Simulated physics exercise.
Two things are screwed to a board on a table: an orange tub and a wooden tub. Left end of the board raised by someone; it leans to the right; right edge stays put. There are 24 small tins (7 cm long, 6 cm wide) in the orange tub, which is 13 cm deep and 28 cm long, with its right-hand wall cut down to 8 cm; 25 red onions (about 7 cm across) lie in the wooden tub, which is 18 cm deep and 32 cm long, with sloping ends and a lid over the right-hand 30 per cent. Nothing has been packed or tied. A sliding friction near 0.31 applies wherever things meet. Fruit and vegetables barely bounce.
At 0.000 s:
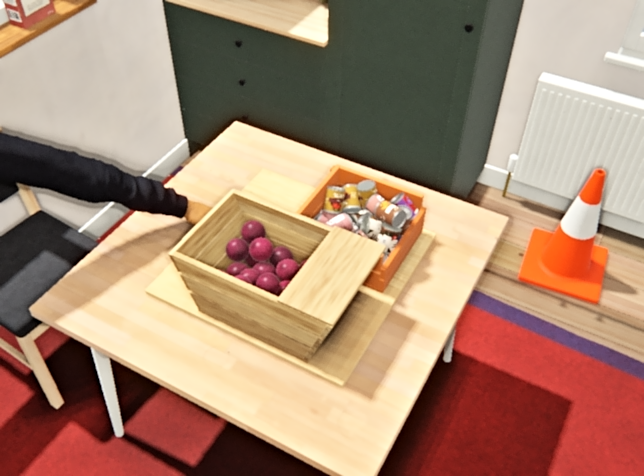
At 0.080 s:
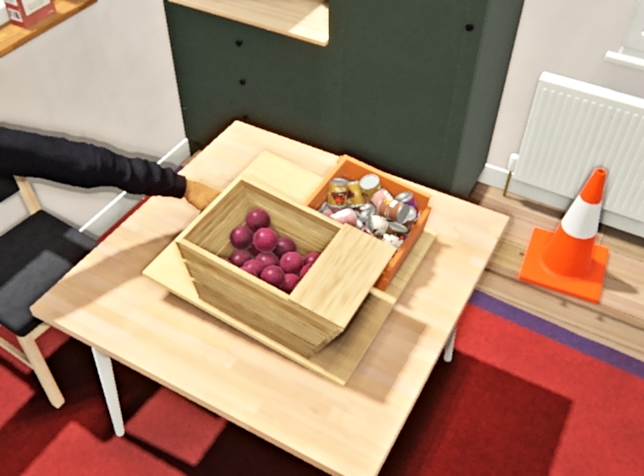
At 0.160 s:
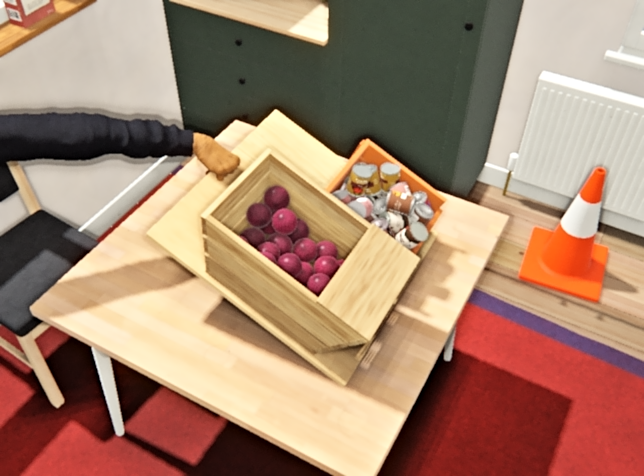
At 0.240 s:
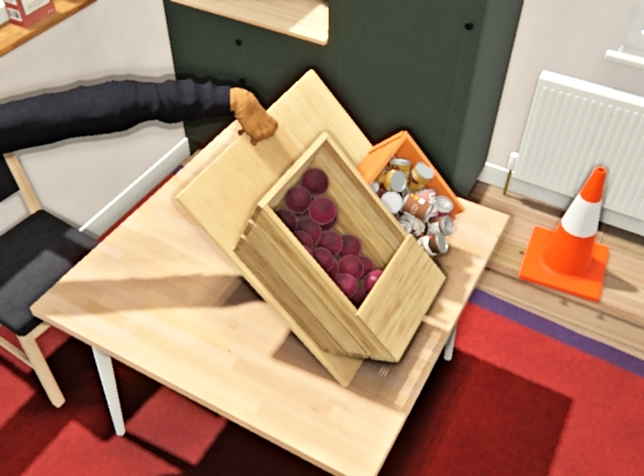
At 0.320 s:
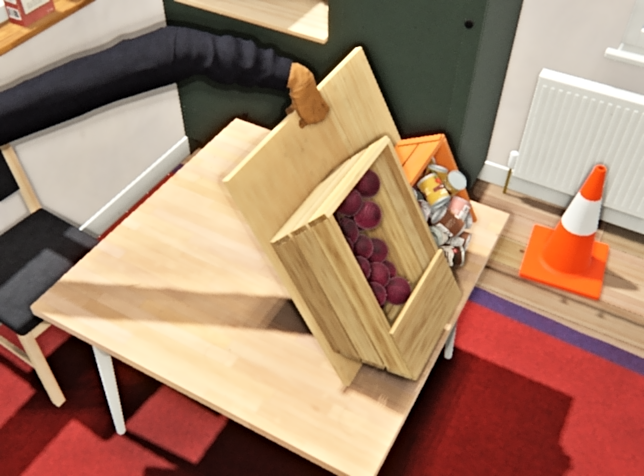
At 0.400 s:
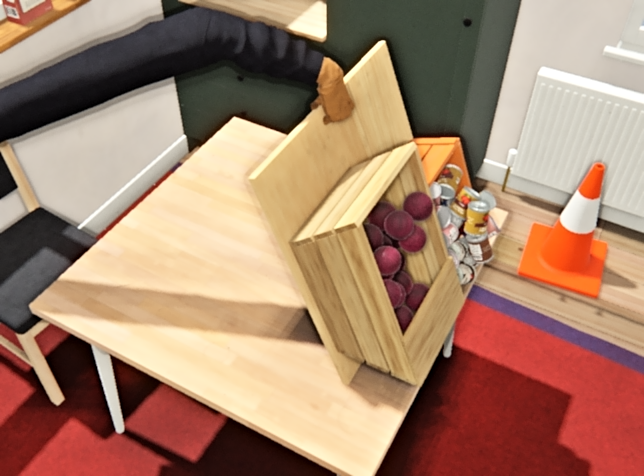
On a table, a hand tilts a board rightward and tins spill from an orange tub.
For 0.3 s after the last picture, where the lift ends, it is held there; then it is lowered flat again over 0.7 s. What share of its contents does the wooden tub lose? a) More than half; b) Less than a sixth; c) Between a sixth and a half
The answer is c.
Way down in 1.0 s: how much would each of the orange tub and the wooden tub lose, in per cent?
Then the orange tub sheds 80 %, while the wooden tub sheds 30 %.
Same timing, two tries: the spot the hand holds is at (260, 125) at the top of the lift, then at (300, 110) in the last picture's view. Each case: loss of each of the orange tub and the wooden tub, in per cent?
The orange tub would lose 30 per cent in the first try and 70 per cent in the second, the wooden tub 0 and then 20 per cent.
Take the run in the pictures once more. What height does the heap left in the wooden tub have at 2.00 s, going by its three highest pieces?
It stands close to 9 cm high.
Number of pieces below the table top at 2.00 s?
Estimate - about 25 in total.
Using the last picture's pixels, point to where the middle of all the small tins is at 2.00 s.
Close to (554, 463).
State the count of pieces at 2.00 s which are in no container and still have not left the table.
Count: Around 0.
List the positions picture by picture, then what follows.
In the first picture (each is followed by its nearest rim corner in this view, unless another is named), wooden tub, (329, 323); orange tub (by its farthest rim corner), (340, 166); 0° from level; none out.
The second picture shows wooden tub, (339, 325); orange tub, (348, 158); 7° from level.
The third picture shows wooden tub, (364, 336); 24° from level.
The fourth picture shows wooden tub, (393, 356); 44° from level.
The fifth picture shows wooden tub, (412, 374); 61° from level.
The sixth picture shows wooden tub, (417, 380); 68° from level; 6 out, the lowest tin at (461, 274).
After 0.66 s, tilt 68°; orange tub 7 in, 17 out and wooden tub 17 in, 8 out.
After 0.98 s, tilt 44°; orange tub 6 in, 18 out and wooden tub 17 in, 8 out.
After 1.42 s, tilt 0°; orange tub 6 in, 18 out and wooden tub 17 in, 8 out.
Final count (at 2.00 s), orange tub 6 in, 18 out and wooden tub 17 in, 8 out. Asked share, 8 of 25, 32 per cent.
